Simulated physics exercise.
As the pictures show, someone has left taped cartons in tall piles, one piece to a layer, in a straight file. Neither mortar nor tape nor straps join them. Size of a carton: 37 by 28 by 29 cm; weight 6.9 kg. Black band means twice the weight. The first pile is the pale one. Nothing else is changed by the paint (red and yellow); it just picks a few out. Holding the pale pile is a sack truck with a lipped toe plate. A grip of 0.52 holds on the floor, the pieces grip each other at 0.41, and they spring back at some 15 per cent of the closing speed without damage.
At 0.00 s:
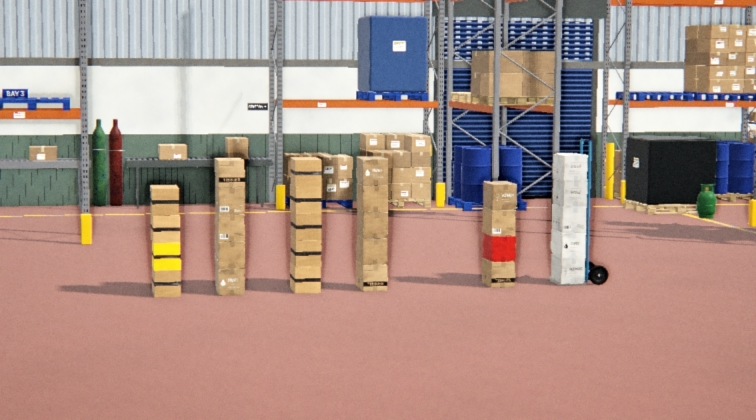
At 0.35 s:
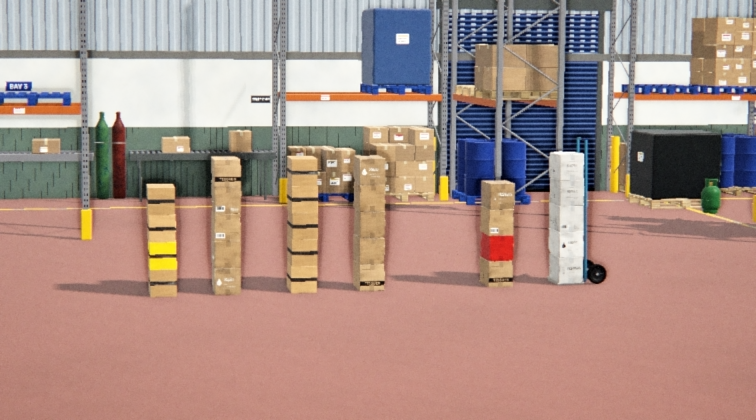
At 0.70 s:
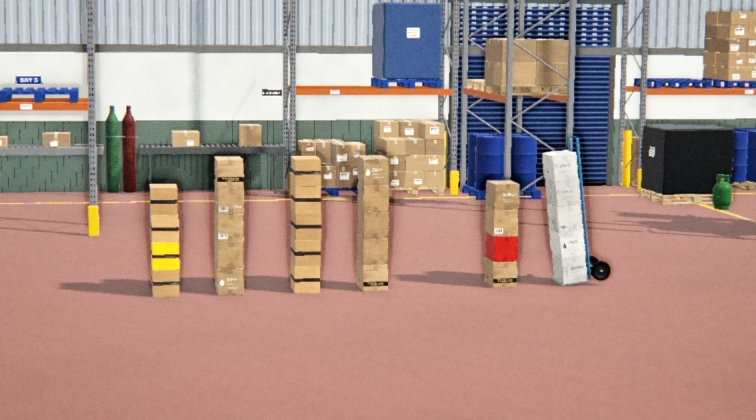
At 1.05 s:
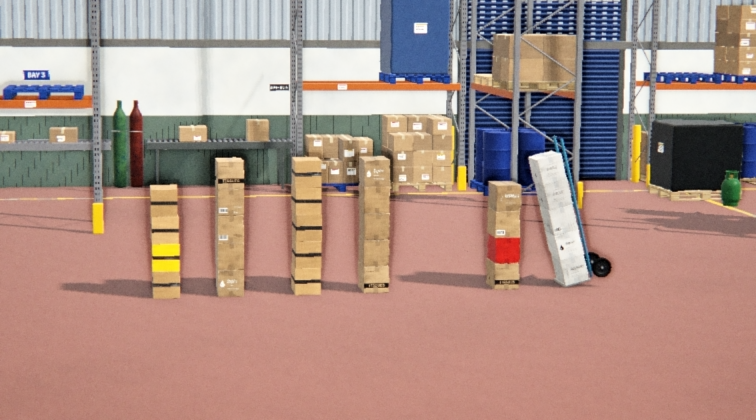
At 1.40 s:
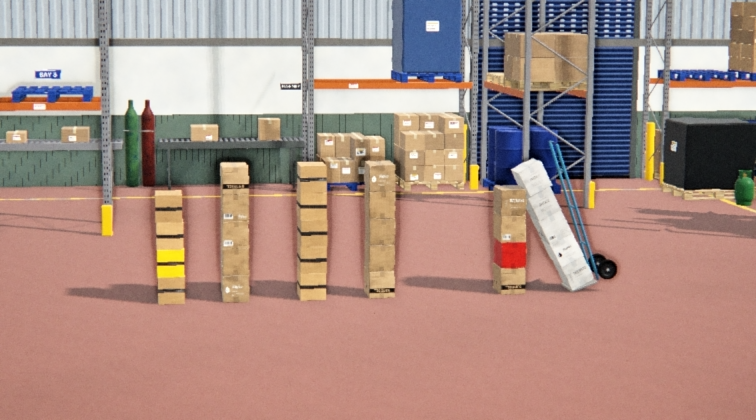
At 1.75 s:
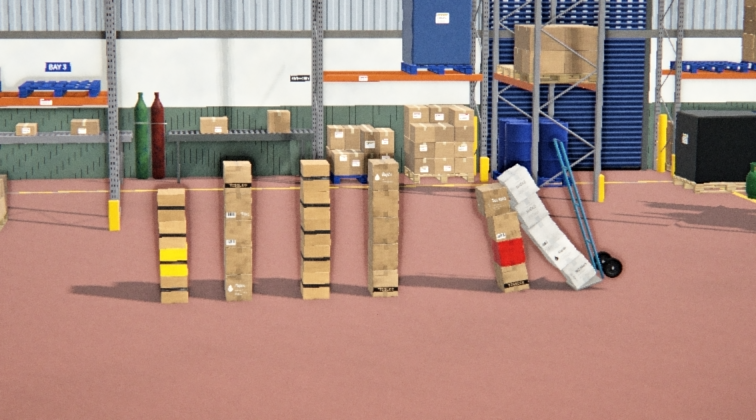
A sack truck holding a pale pile of cartons stands upright at the right end of a row of brown piles, then tilts to the left. The pale pile leans further than the truck's frame and meets the neighbouring pile with the red carton, which begins leaning left while the others stay upright.
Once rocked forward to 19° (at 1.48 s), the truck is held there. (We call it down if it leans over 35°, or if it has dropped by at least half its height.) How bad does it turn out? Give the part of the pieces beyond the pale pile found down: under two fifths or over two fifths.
Short of two fifths.
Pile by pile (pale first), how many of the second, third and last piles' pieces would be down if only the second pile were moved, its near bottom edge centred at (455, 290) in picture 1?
You'd end with the second pile at 3, the third at 0 and the last at 0 down.
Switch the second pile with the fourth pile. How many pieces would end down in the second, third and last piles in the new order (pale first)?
Second 0, third 0, last 0.
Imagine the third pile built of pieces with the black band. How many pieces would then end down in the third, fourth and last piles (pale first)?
Third 0, fourth 0, last 0.
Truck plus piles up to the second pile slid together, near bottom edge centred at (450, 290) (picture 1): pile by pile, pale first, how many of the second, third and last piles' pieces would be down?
In that case second 4, third 5, last 4.
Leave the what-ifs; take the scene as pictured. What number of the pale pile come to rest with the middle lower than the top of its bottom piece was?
I count 2 in total.
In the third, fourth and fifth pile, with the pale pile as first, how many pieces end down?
Counts - third: 0, fourth: 0, fifth: 0.
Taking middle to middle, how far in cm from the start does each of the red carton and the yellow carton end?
Red shifts 70 cm and yellow shifts 0 cm.
Around 1.96 s, 5 of the pale pile down; none of the 23 other cartons down, 4 disturbed; red carton tipped 23°.
Around 2.22 s, 5 of the pale pile down; 4 of the 23 other cartons down; red carton tipped 55°, 12 cm lower.
Around 4.20 s, 5 of the pale pile down; 4 of the 23 other cartons down; red carton on its side.
Finally (7.9 s), 5 of the pale pile down; 4 of the 23 other cartons down; red carton on its side; yellow carton unmoved. That is 17 per cent. Seen by the last camera, middles, red carton near (459, 279), yellow carton near (174, 259).
